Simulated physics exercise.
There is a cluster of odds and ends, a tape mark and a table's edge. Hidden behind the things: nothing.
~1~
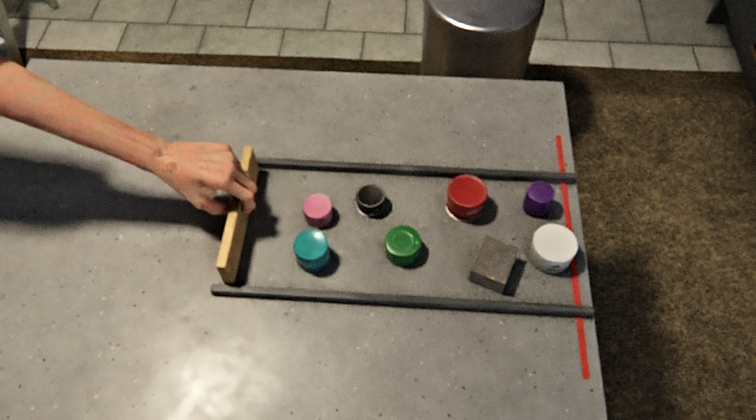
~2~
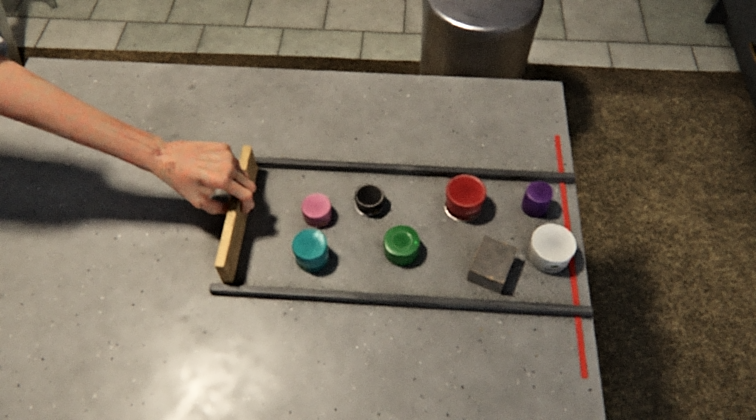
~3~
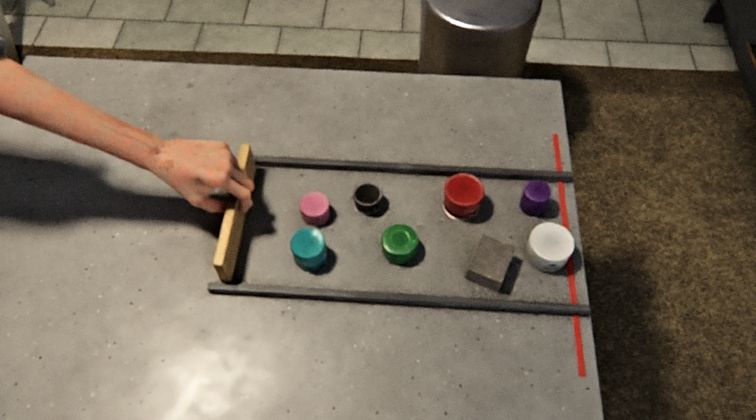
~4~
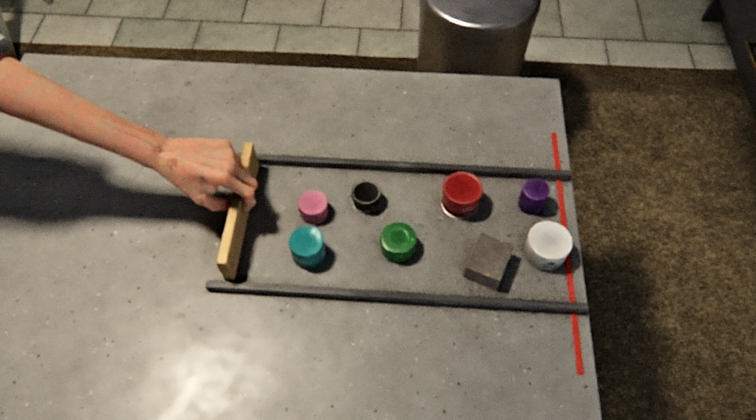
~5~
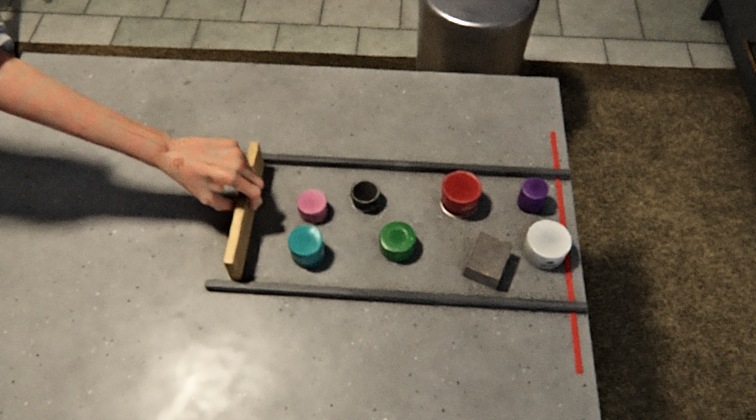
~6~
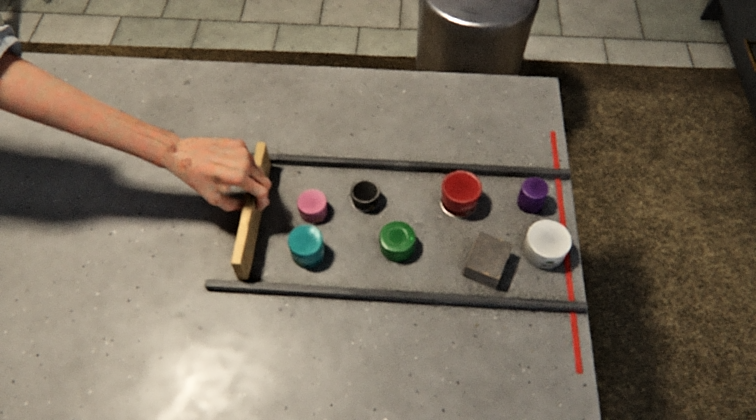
A bare arm reaches from the left over a grey speckled tabletop, seen from above, with brown carpet, pale tiles and a metal bin beyond. Its hand grips an upright wooden board between two dark rails, with pink, teal, black, green, red, purple and white round containers and a grey block spread rightward towards red tape. The view drifts very slightly, then the hand slides the board a little right, touching nothing.
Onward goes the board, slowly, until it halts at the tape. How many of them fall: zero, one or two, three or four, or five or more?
Once the push stops, five or more will be gone from the table.
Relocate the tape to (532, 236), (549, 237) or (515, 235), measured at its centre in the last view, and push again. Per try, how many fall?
So, one try after another, the floor gets 3, then 5, then 2.
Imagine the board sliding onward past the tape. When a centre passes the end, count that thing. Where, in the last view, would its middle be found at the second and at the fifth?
I'd say close to (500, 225), and after that close to (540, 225).
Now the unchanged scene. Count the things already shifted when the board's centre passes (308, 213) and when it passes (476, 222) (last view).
Tally: First 2; then 8.
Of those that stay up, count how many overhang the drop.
In total, 1 of them.
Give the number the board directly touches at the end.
It's 1 of them.
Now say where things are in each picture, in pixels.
The first frame shows white tub (552, 249); purple lid (538, 200); grey block (494, 264); board (239, 214); tape (571, 242).
The second frame shows purple lid (537, 199); red tin (465, 199).
The third frame shows grey block (490, 263); board (236, 211).
The fourth frame shows white tub (547, 246); black pot (366, 197).
The fifth frame shows purple lid (533, 196); pink tub (313, 206).
The sixth frame shows white tub (546, 245); purple lid (533, 195); grey block (488, 260); board (253, 210); tape (565, 238).
Early on, none off yet; white tub at rest near (546, 245); purple lid at rest near (533, 195); grey block at rest near (488, 260).
A while later, none off yet; white tub moving near (552, 242); purple lid travelled a little near (547, 196); grey block travelled about its own width near (525, 270).
Finally, the number that fall off is five or more; lost, turquoise tub, black pot, green lid, red tin, grey block, purple lid and white tub.
